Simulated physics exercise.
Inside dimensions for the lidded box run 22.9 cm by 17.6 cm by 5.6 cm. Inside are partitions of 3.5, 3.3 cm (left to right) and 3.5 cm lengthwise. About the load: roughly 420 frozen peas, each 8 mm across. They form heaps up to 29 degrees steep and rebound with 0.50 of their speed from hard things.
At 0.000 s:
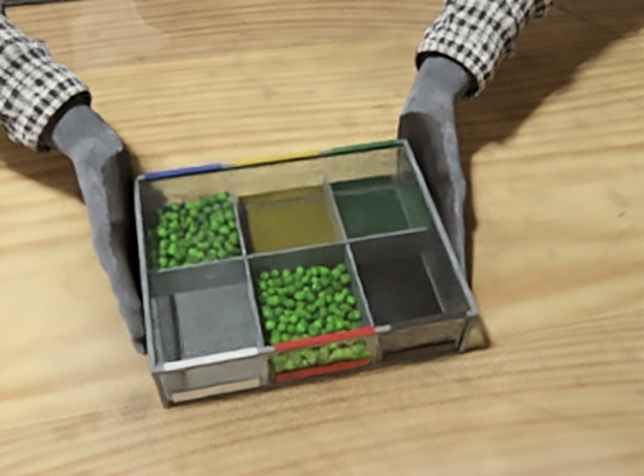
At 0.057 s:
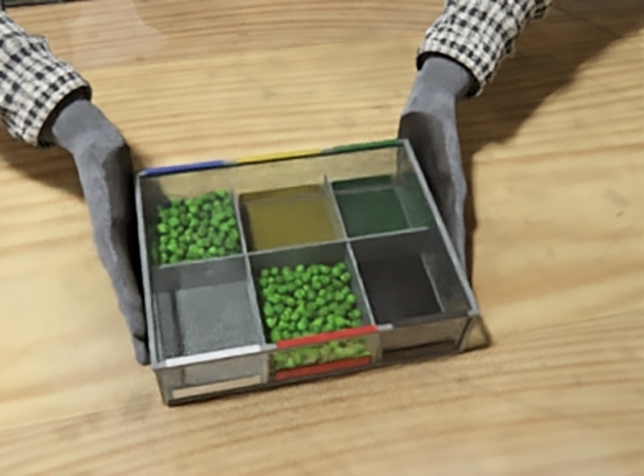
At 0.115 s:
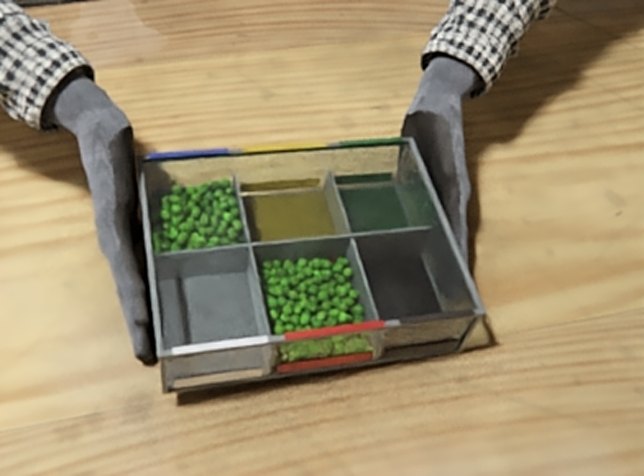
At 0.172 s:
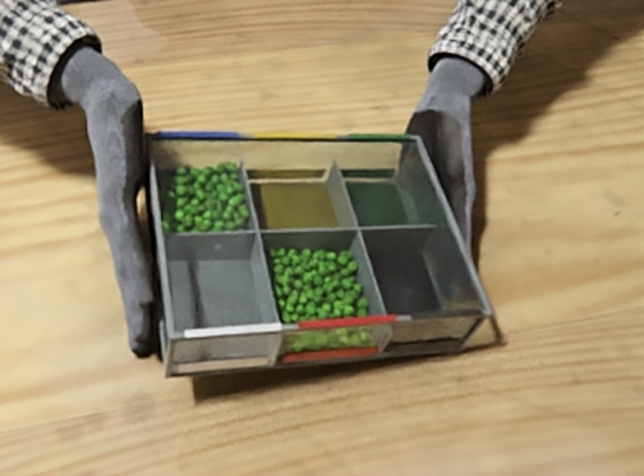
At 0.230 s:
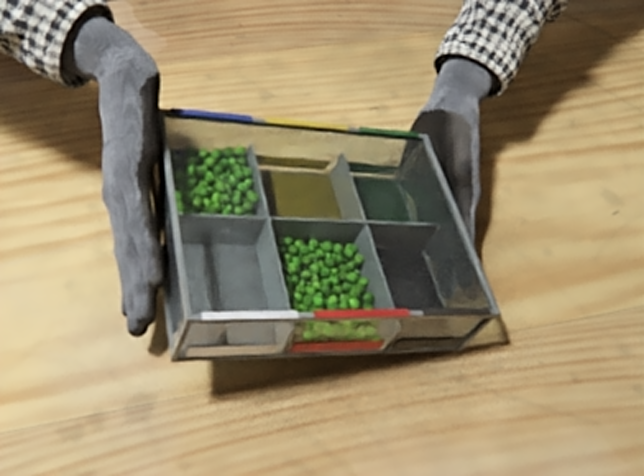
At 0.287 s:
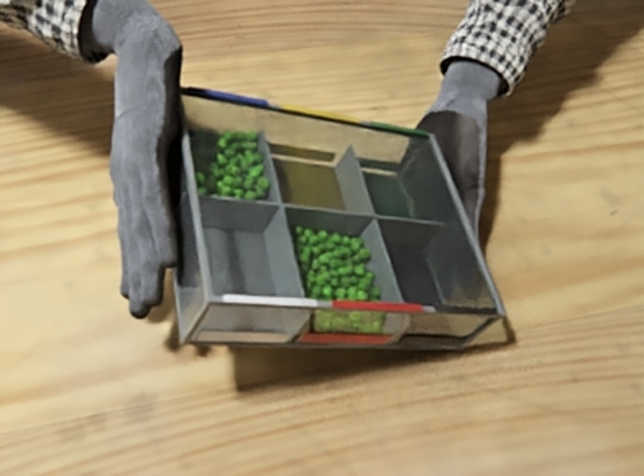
Two gray hands tilt a divided box of green peas, raising its left side.
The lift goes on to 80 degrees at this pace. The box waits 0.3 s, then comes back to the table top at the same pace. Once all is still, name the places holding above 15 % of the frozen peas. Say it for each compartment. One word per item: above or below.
In order - red: Above; blue: Above; green: Below; yellow: Below; white: Below; black: Above.
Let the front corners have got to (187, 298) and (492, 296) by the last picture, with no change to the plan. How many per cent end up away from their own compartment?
Some 35 %.
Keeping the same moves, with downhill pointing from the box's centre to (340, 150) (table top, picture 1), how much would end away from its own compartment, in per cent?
My best guess is some 35 per cent.
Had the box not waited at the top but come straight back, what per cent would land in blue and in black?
Then blue keeps 25% and black keeps 25%.
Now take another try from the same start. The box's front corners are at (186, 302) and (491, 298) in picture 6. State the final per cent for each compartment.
Final shares: Red 35%, blue 30%, green 30%, yellow 5%, white 0%, black 5%.
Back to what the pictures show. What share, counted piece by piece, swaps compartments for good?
Roughly 45 in a hundred.
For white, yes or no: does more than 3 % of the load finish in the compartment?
White: It does not.
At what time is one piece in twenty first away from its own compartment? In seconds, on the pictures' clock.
0.85 s, roughly.
Then, at 1.08 s, tilt 80 degrees; red 35 %, blue 30 %, green 10 %, yellow 5 %, black 15 %.
After 1.61 s, tilt 41 degrees; red 30 %, blue 25 %, green 10 %, yellow 5 %, black 30 %.
Then, at 2.20 s, tilt 0 degrees; red 30 %, blue 25 %, green 10 %, yellow 5 %, black 30 %.
By 2.8 s all is still; red 30 %, blue 25 %, green 10 %, yellow 5 %, white 0 %, black 30 %.
